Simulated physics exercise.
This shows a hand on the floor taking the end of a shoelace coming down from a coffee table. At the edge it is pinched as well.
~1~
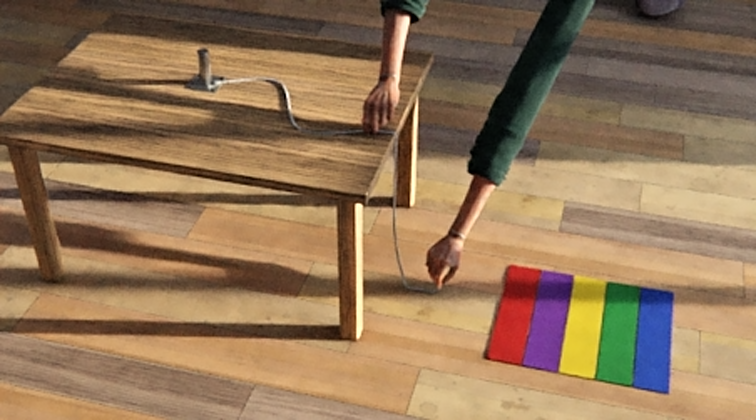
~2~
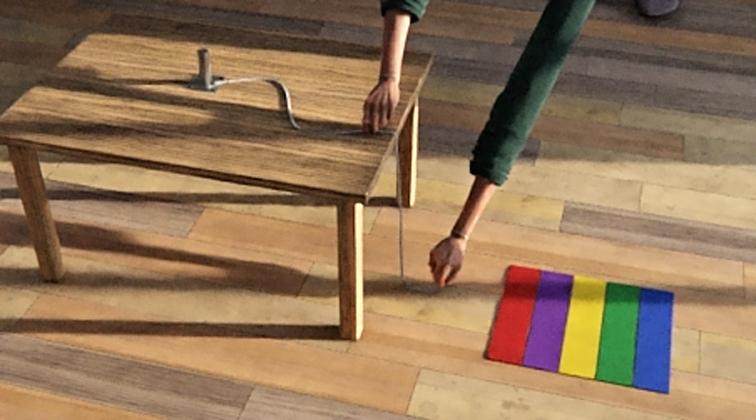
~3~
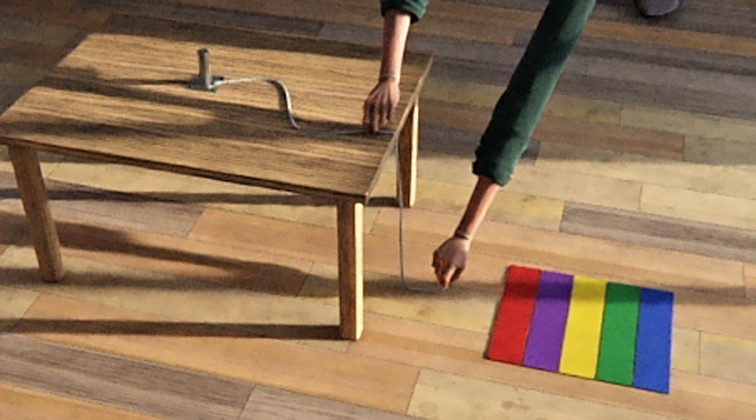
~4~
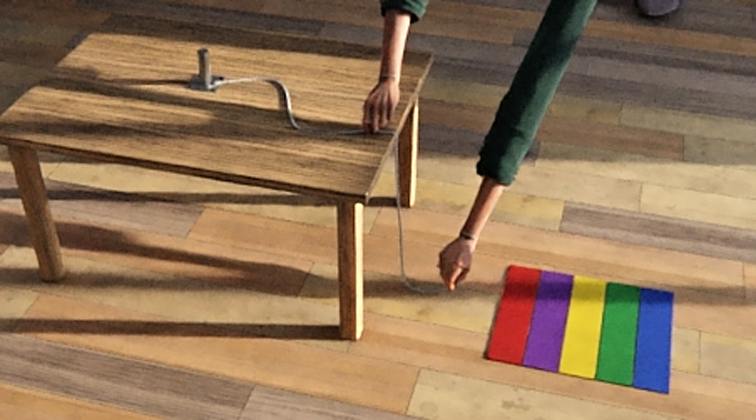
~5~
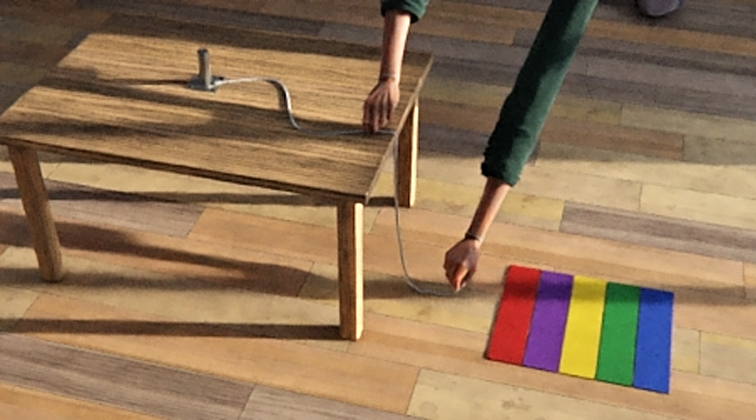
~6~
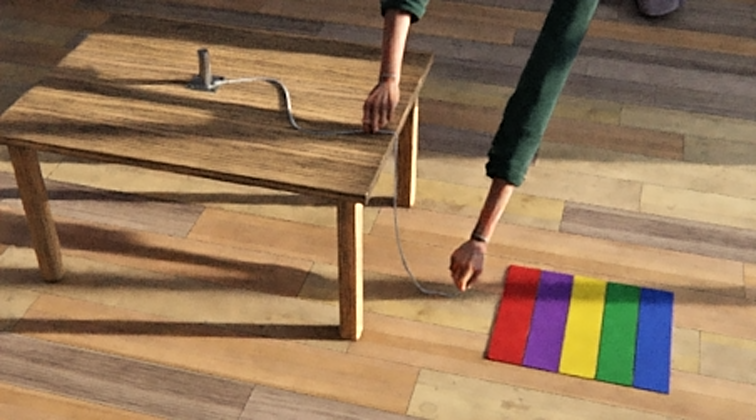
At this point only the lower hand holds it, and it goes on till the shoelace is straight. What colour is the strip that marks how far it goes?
That strip is green.
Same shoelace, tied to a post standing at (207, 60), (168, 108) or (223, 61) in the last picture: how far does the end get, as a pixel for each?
Approximate places, in that order: (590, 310), (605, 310), (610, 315).
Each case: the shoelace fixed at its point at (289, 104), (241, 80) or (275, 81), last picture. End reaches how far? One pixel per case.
(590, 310), (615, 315), (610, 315).
A little later, end near (564, 305); over purple.
Next, end near (601, 312); over yellow.
When it is tight, end near (624, 316); over green. It gets as far as the green strip.
